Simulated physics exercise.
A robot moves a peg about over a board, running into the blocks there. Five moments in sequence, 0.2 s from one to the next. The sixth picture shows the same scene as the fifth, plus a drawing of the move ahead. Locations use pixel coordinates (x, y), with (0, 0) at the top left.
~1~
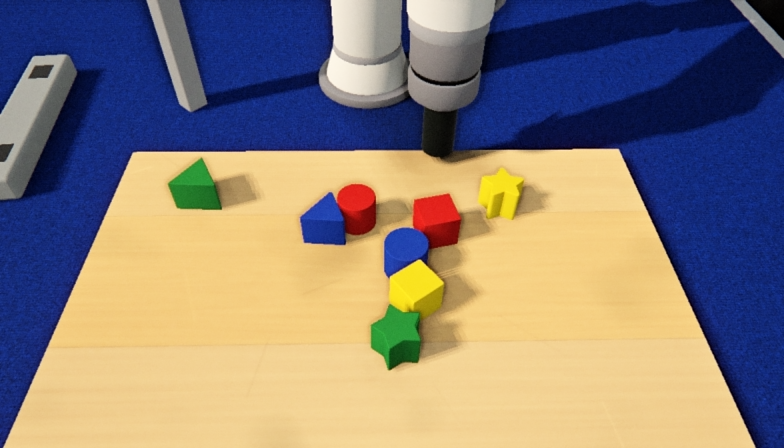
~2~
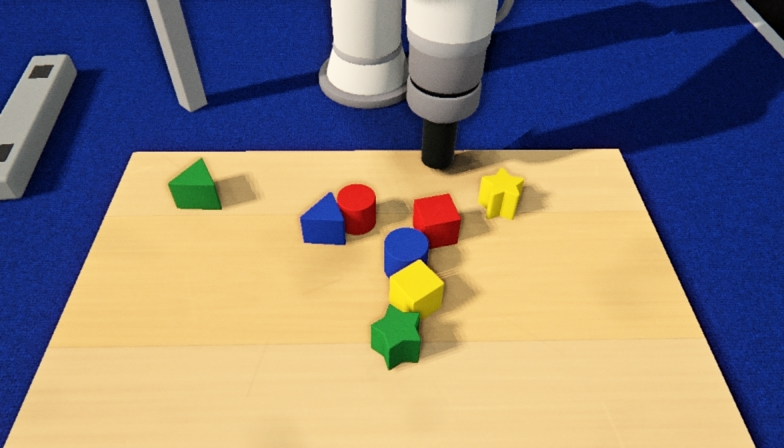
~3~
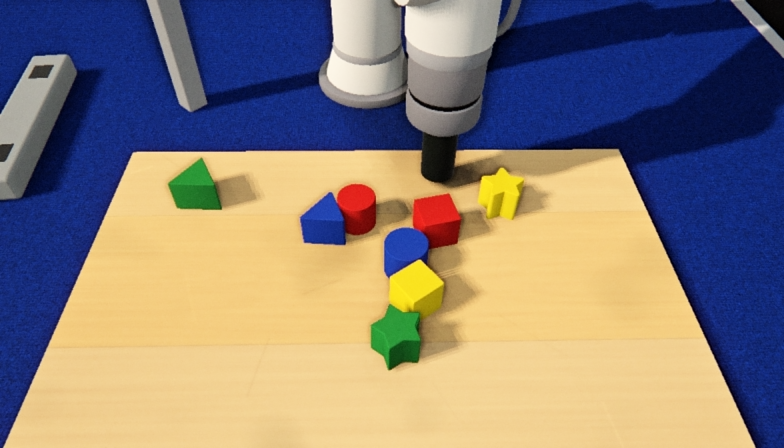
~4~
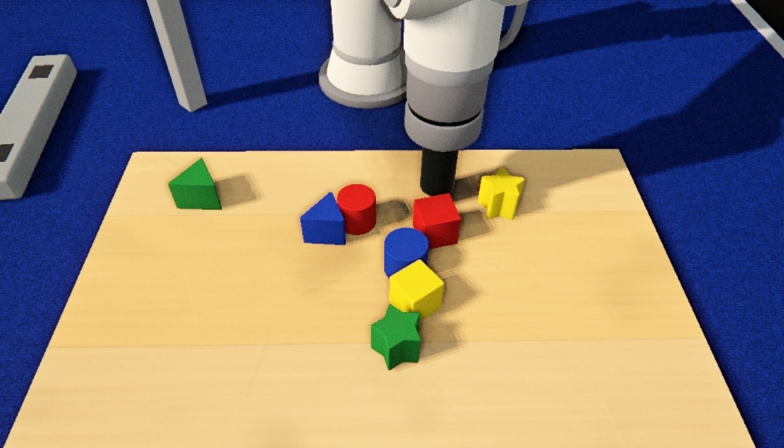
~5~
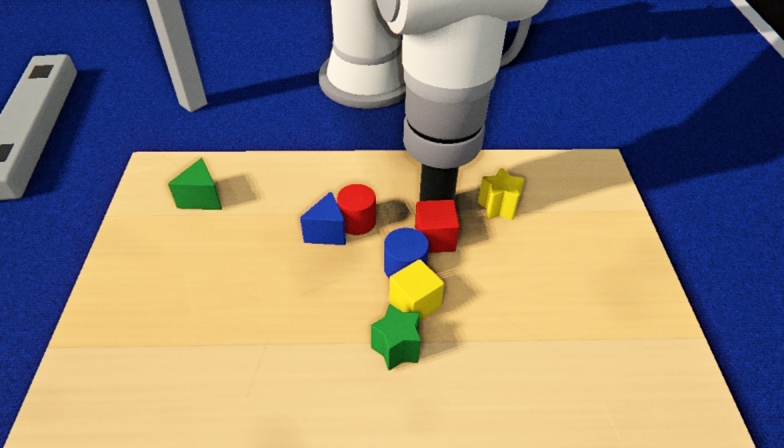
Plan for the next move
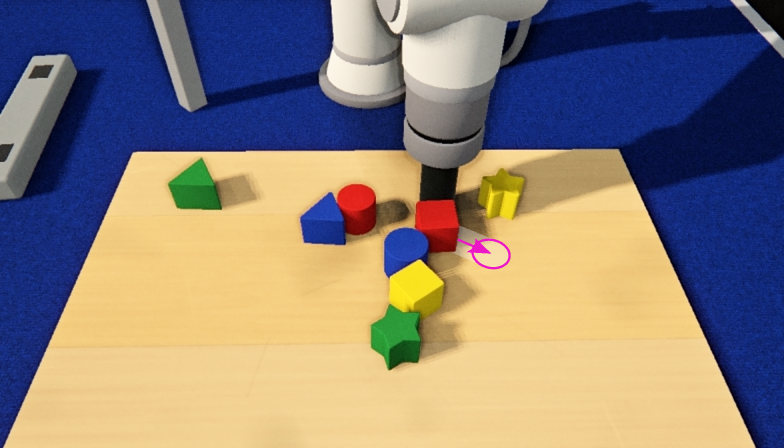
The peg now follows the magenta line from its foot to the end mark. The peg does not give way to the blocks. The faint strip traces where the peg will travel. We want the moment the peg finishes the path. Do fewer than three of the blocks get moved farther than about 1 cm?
Yes, I think so.
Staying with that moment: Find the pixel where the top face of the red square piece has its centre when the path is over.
At pixel (444, 240).
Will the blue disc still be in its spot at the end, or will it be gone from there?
That one moves away.
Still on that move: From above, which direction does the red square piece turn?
From the top, the block rotates clockwise.
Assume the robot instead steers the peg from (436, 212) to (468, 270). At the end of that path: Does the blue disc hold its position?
That would be a no.
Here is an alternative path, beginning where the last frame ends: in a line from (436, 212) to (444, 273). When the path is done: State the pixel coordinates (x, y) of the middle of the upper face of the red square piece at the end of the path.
I'd place it at (430, 278), taking the centre of its top.
The line goes from (436, 212) over (441, 231) and (465, 243) to (491, 254).
On the path given first. Halfway along, peg at (454, 227); blue disc at (396, 251); red square piece at (443, 239), turned 30° clockwise.
At the end, peg at (493, 244); blue disc at (396, 251); red square piece at (444, 240), turned 30° clockwise; yellow star block unmoved.
